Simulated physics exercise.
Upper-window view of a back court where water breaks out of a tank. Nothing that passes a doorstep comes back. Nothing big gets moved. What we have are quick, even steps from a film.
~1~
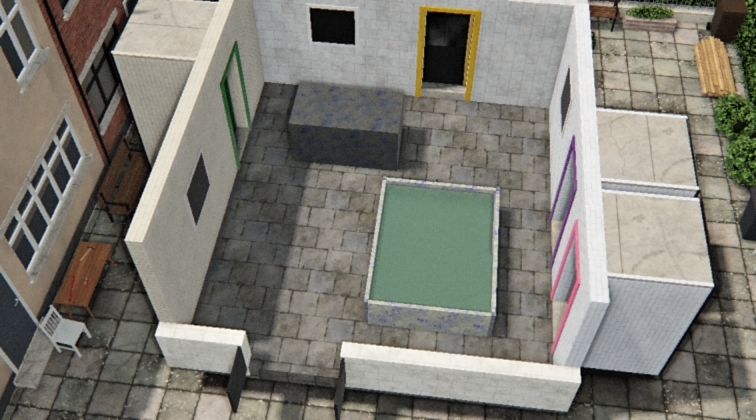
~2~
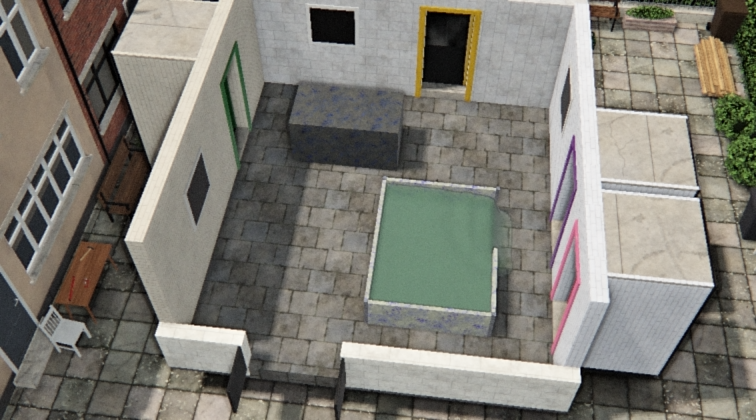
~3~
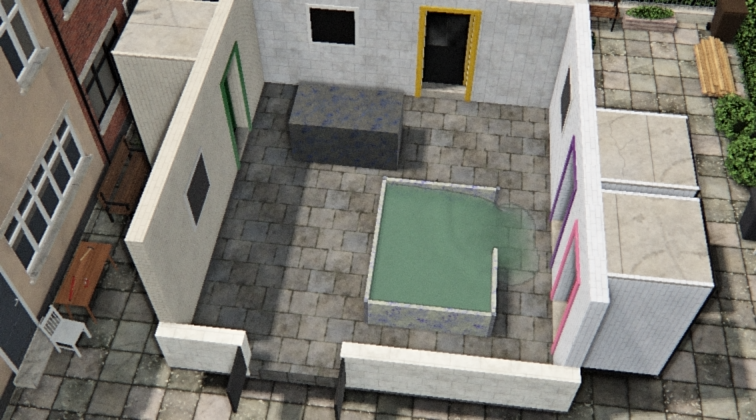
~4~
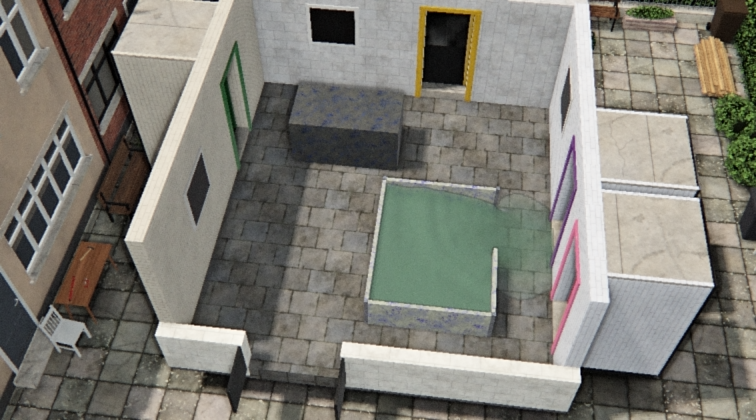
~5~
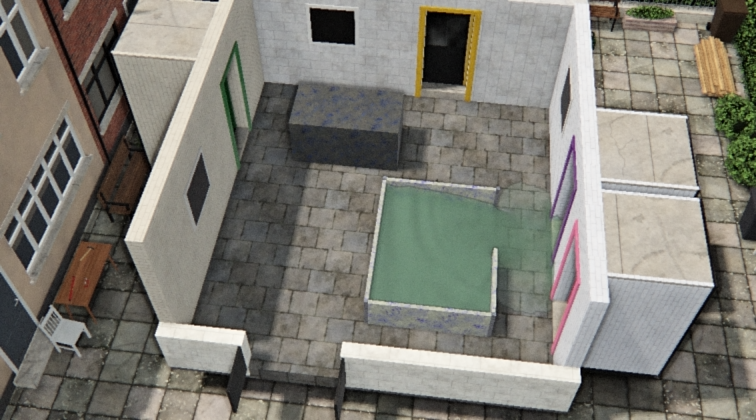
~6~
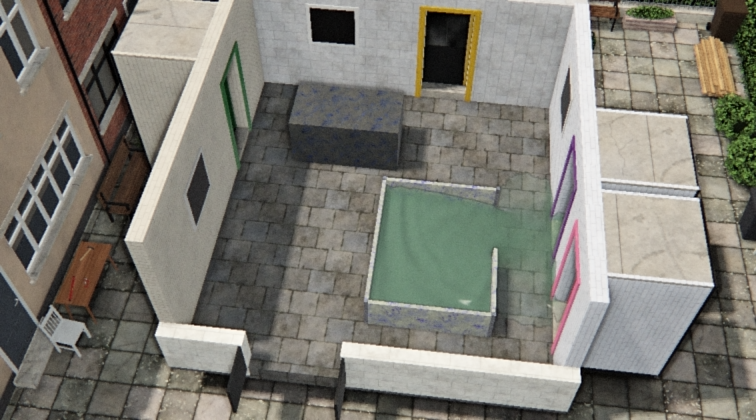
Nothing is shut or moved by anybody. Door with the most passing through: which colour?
Purple.
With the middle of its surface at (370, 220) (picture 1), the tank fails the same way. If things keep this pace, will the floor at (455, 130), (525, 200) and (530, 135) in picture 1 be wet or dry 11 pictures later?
Result, in order: Unaffected; affected; affected.
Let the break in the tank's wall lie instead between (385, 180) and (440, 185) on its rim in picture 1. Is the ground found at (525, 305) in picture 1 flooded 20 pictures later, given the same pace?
There: Not flooded.
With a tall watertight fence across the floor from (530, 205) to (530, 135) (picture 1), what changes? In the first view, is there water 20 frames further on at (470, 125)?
It would be submerged.
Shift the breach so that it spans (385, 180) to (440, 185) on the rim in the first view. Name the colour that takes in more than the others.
The yellow door, I reckon.
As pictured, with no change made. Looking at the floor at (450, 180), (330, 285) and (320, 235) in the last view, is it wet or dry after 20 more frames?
The first spot is spared, the second spared and the third spared.
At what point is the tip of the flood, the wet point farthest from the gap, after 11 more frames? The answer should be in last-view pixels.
(543, 110).
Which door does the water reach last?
I'd go with the green door.
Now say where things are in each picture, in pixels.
In the first frame, the open tank at (435, 245) is whole and still.
In the second frame, the front is at (499, 273), out from the gap at (492, 233).
In the third frame, the front is at (527, 276), out from the gap at (492, 235).
In the fourth frame, water pours out at (492, 235) and has run to (552, 282).
In the fifth frame, the front is at (552, 303), out from the gap at (492, 235).
In the sixth frame, the front is at (553, 322), out from the gap at (492, 235).
A moment on, water covers 15 % of the floor; green door not reached, purple door a lot in, pink door a trickle in, yellow door not reached.
Next, water covers 25 % of the floor; green door not reached, purple door a lot in, pink door a trickle in, yellow door not reached.
Then, water covers 35 % of the floor; green door not reached, purple door a lot in, pink door a trickle in, yellow door wet at the sill, nothing in.
Later, water covers 60 % of the floor; green door wet at the sill, nothing in, purple door a lot in, pink door some in, yellow door wet at the sill, nothing in.
In the end, water covers 90 % of the floor; green door wet at the sill, nothing in, purple door a lot in, pink door some in, yellow door wet at the sill, nothing in; the purple door has let in the most.
